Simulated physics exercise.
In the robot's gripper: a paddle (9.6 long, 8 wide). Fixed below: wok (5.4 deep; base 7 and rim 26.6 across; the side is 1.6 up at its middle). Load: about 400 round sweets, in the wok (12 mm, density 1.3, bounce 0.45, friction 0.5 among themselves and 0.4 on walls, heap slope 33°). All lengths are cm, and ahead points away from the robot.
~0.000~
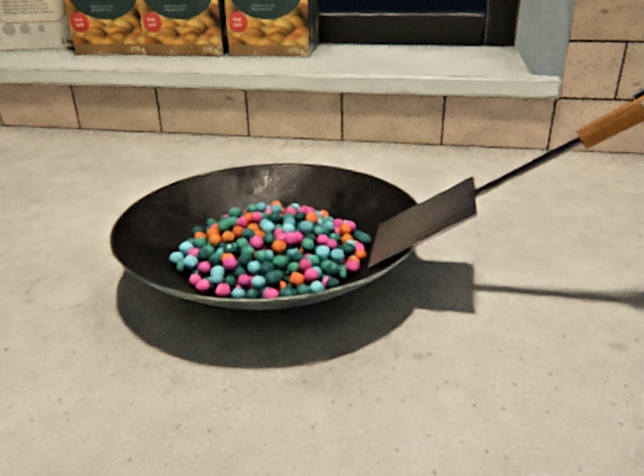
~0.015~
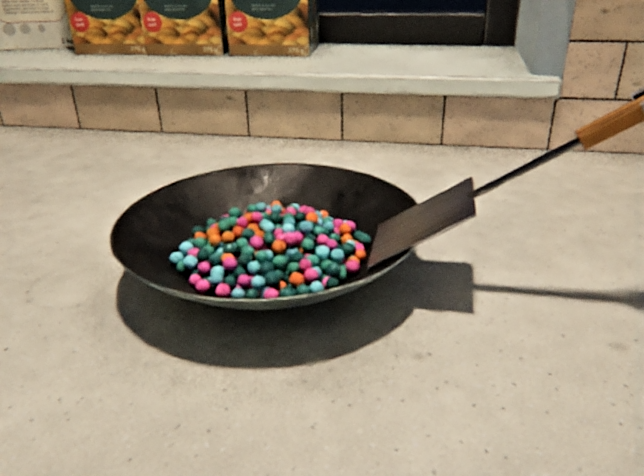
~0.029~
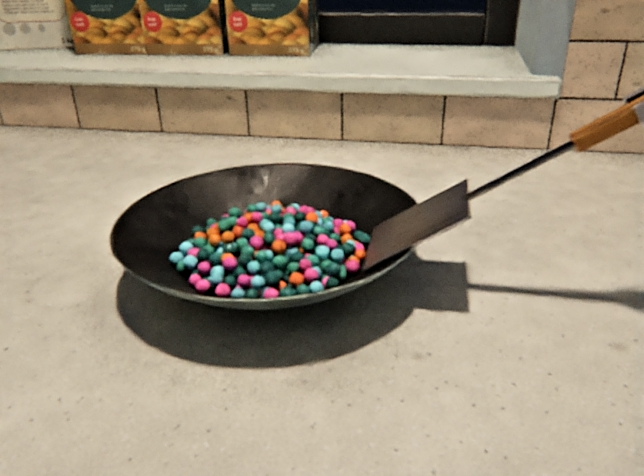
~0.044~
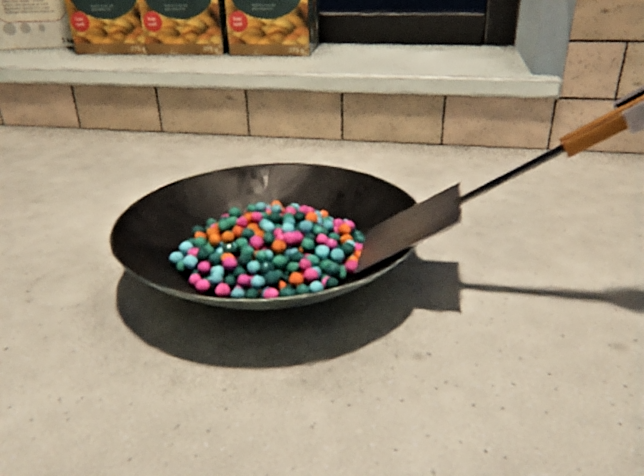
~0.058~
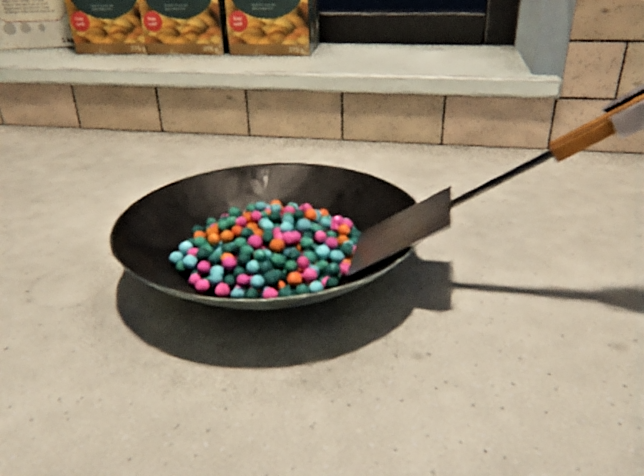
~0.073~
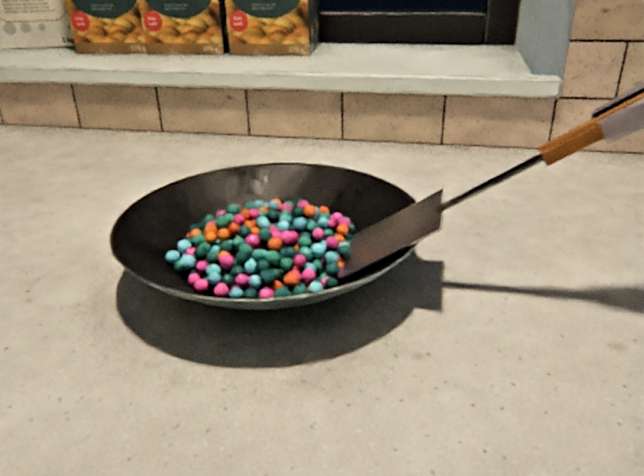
A dark, shallow wok holding a heap of small round sweets in pink, orange, teal and pale blue sits on a speckled grey surface, seen from slightly above. Behind it are a pale ledge with orange-and-green boxes at left and a row of beige tiles. From the right, a flat metal paddle with a wooden handle slides slowly down and left, nudging the nearest sweets, while the camera stays still.
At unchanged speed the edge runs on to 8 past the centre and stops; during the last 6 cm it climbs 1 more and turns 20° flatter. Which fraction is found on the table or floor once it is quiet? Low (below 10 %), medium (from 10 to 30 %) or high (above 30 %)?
On the table or floor the share is medium, from 10 to 30 %.
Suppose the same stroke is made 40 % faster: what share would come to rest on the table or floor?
It would be near 25 per cent.
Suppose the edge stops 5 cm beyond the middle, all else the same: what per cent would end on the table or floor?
In that case some 0 per cent.
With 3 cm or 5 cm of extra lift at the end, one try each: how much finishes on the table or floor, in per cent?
Some 10 and 5 per cent.
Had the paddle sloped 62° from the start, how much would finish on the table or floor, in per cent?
It would be near 20 per cent.
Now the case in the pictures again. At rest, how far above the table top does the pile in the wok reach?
About 7.5 cm.
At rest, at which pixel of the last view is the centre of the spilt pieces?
Around (102, 245).
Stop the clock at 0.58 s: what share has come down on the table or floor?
Some 15 per cent.
After 0.19 s, sloping 34°, highest piece 5 above the table; 404 in the wok.
After 0.32 s, sloping 26°, highest piece 7 above the table; 404 in the wok.
After 0.58 s, sloping 14°, highest piece 7 above the table; 336 in the wok, 61 on the table or floor, 7 on the blade or in flight.
After 1.63 s, sloping 14°, highest piece 7 above the table; 335 in the wok, 69 on the table or floor.
In the end, 335 in the wok, 69 on the table or floor. That is 17 % on the table or floor.
